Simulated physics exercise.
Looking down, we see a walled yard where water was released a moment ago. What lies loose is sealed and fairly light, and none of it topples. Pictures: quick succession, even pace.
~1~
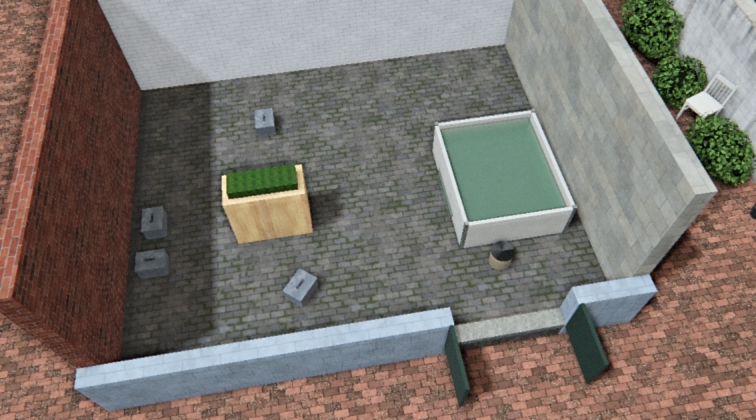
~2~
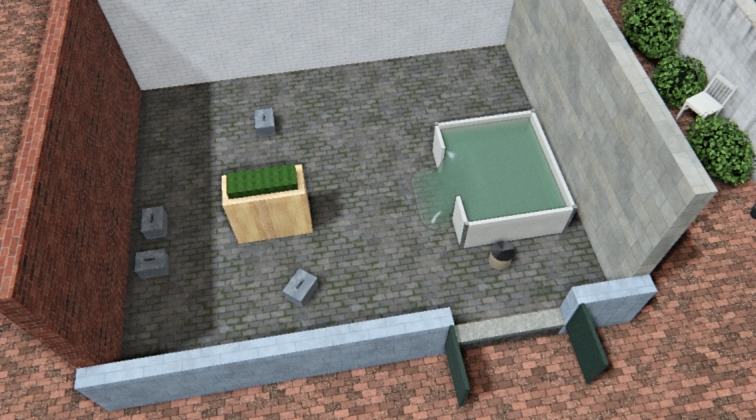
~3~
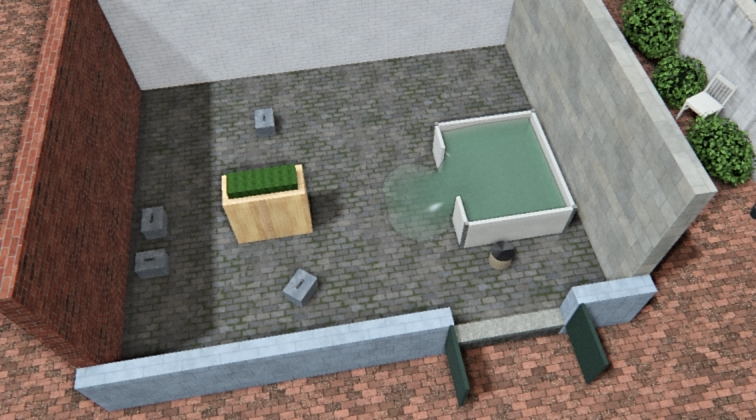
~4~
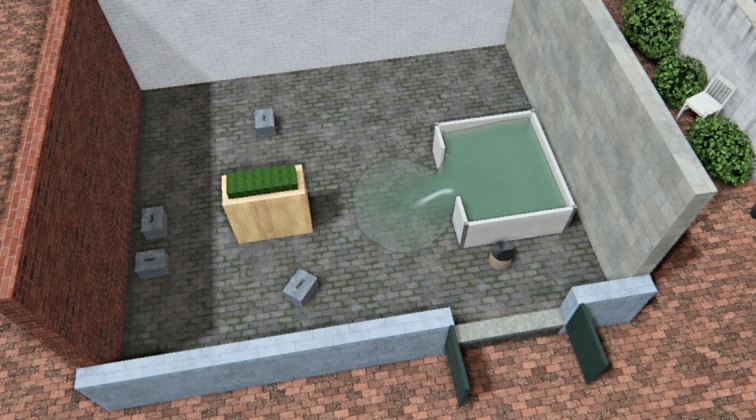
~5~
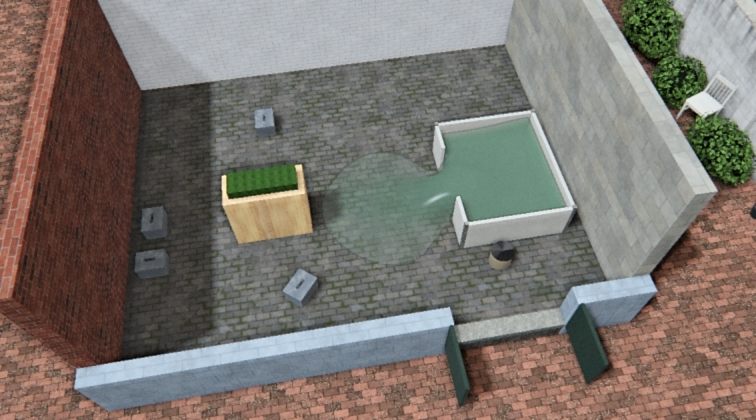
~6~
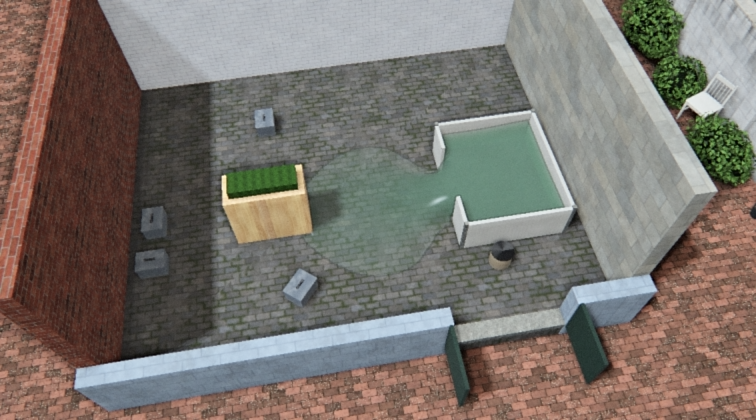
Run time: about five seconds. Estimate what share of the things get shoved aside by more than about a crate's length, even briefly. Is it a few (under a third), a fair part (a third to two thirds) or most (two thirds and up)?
Most.
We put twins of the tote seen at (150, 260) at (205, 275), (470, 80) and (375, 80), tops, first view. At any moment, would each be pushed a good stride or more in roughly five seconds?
Copy one: Slides well clear; copy two: Barely shifts; copy three: Barely shifts.
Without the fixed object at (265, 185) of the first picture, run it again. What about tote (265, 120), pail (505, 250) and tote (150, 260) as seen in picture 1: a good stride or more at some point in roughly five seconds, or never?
Each in the order asked: Got moved a good way; moved little if at all; moved little if at all.
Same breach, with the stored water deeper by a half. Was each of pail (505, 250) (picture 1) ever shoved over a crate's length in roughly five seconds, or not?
Answer: It came up short.
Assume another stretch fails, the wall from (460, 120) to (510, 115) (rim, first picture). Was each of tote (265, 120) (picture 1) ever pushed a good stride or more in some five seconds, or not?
My call: Moved that far.
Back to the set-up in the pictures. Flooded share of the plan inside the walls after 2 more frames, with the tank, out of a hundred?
I'd put it at around 25 in a hundred.
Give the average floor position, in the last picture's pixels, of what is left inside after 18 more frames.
Close to (222, 225).
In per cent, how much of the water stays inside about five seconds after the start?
Close to 100 per cent.
A moment on, 0 of 5 are well off their spots; 0 afloat.
Next, 2 of 5 are well off their spots; 1 afloat.
Later, 2 of 5 are well off their spots; 4 afloat.
In the end, 4 of 5 are well off their spots, and 4 have been at some point; 4 afloat.
